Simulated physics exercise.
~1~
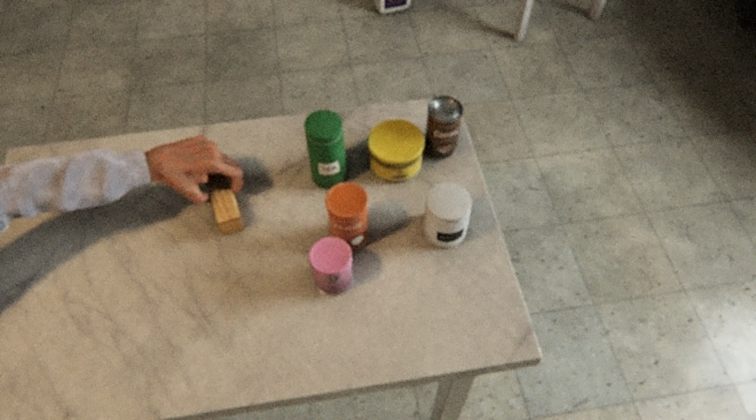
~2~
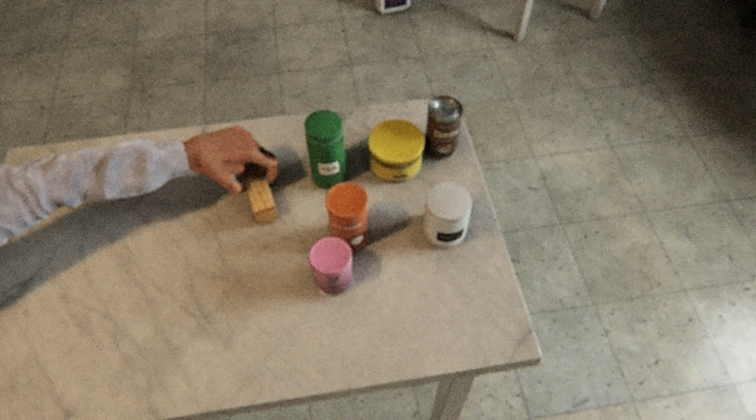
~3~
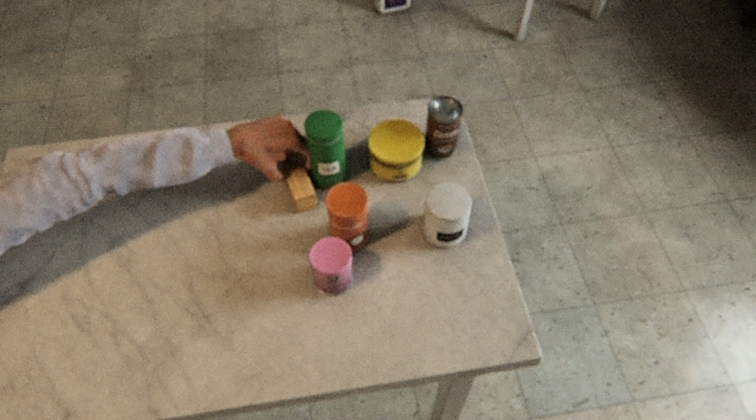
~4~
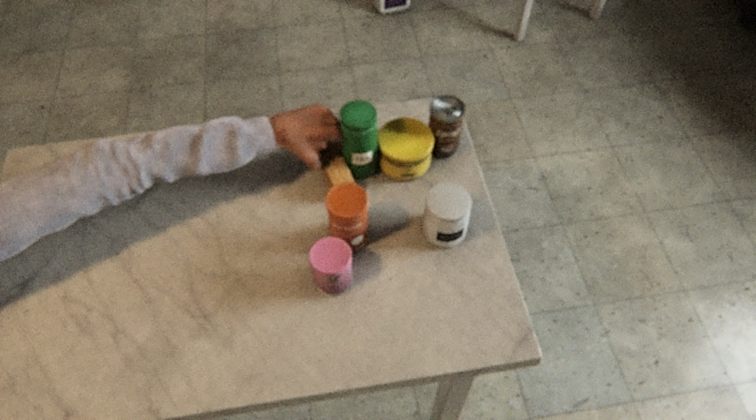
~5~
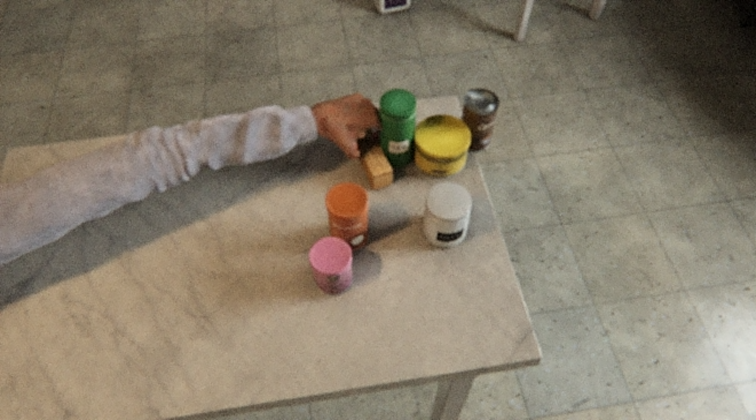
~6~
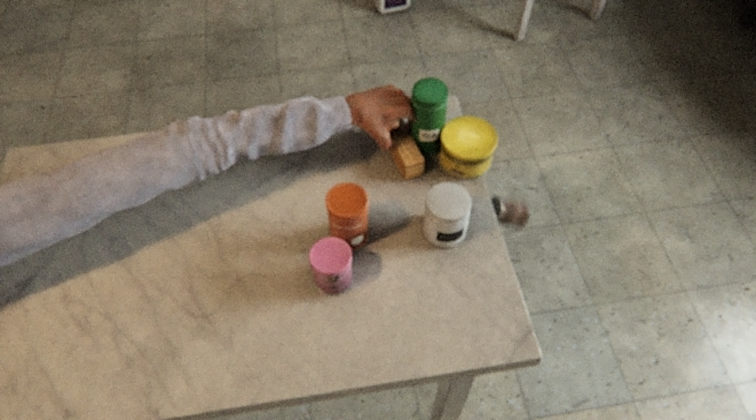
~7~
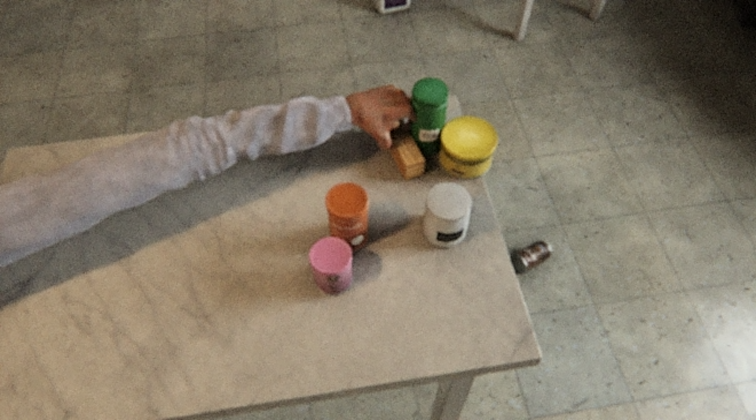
We see a hand slide a wooden block rightward across a table of six containers, pushing the green jar into the yellow tub, which shoves the brown tin off the right edge. The tin ends on its side on the floor, while the other five stay on the table.
